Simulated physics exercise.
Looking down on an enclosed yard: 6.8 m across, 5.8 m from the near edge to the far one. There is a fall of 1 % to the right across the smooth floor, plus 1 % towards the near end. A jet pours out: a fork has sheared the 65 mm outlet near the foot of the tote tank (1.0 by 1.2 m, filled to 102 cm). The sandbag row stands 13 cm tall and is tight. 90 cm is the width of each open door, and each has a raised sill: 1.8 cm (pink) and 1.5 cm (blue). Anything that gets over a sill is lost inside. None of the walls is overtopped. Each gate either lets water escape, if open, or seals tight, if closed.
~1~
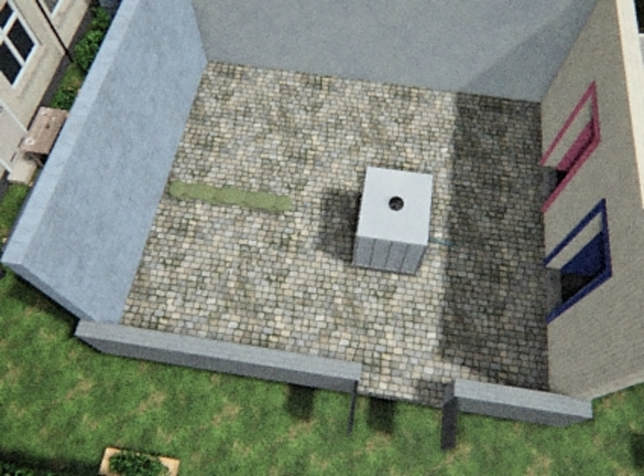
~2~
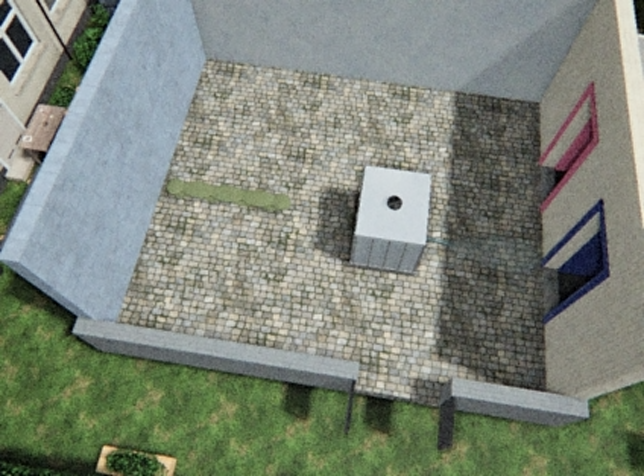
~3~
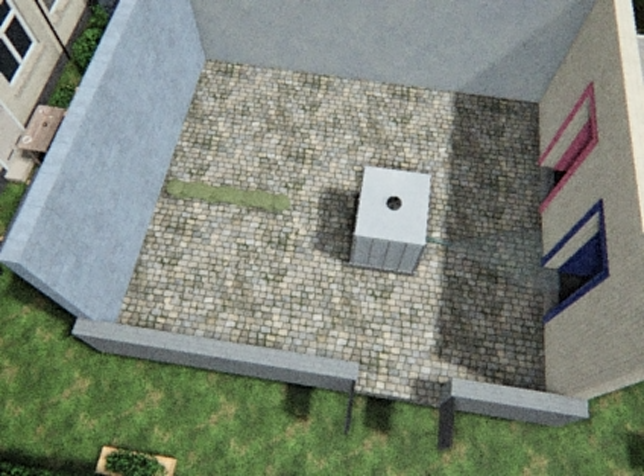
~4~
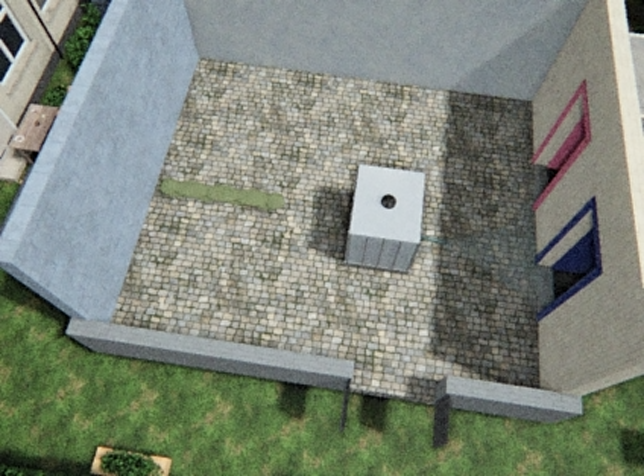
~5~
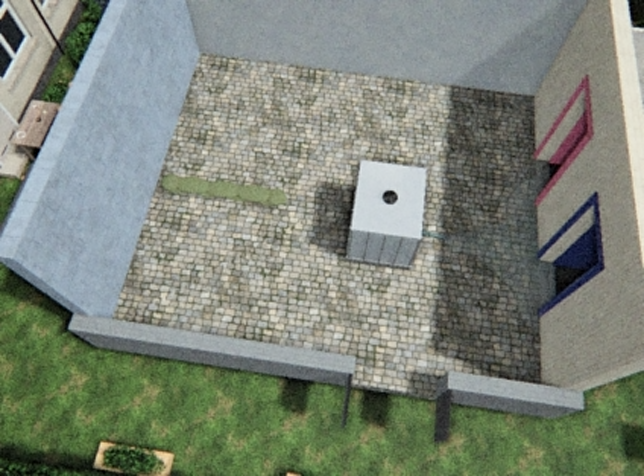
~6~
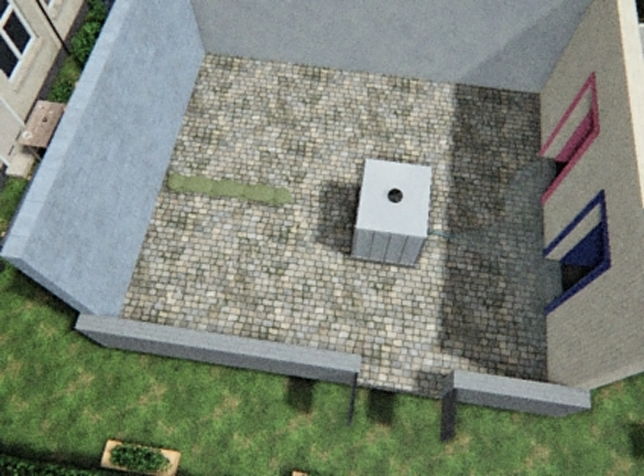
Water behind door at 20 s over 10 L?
Pink door: Not over. Blue door: Over.
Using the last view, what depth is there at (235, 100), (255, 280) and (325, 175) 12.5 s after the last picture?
About 0.0, 0.0, 0.0 cm.
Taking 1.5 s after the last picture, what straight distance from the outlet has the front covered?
It's got to near 3.0 m out by then.
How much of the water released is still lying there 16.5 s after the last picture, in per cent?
About 68 per cent remains.
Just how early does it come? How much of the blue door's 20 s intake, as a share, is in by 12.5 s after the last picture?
About 80 per cent.
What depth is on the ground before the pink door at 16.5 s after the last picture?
I'd say close to 2.0 cm.
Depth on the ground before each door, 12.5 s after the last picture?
Depths in centimetres: Pink 2.0, blue 2.5.
Then, 1.5 s after the last picture water covers 10 % of the floor and is deepest (5 cm) near (537, 244); pink door 1.2 cm at the sill, 0 L in, blue door 2.5 cm at the sill, 11 L in.
Then, 4.5 s after the last picture water covers 15 % of the floor and is deepest (5 cm) near (537, 244); pink door 1.5 cm at the sill, 0 L in, blue door 2.5 cm at the sill, 21 L in.
Then, 8.5 s after the last picture water covers 15 % of the floor and is deepest (5 cm) near (537, 253); pink door 1.7 cm at the sill, 0 L in, blue door 2.6 cm at the sill, 34 L in.
Then, 12.5 s after the last picture water covers 20 % of the floor and is deepest (5 cm) near (537, 253); pink door 1.9 cm at the sill, 1 L in, blue door 2.7 cm at the sill, 46 L in.
Then, 16.5 s after the last picture water covers 25 % of the floor and is deepest (4 cm) near (537, 253); pink door 2 cm at the sill, 2 L in, blue door 2.8 cm at the sill, 58 L in.
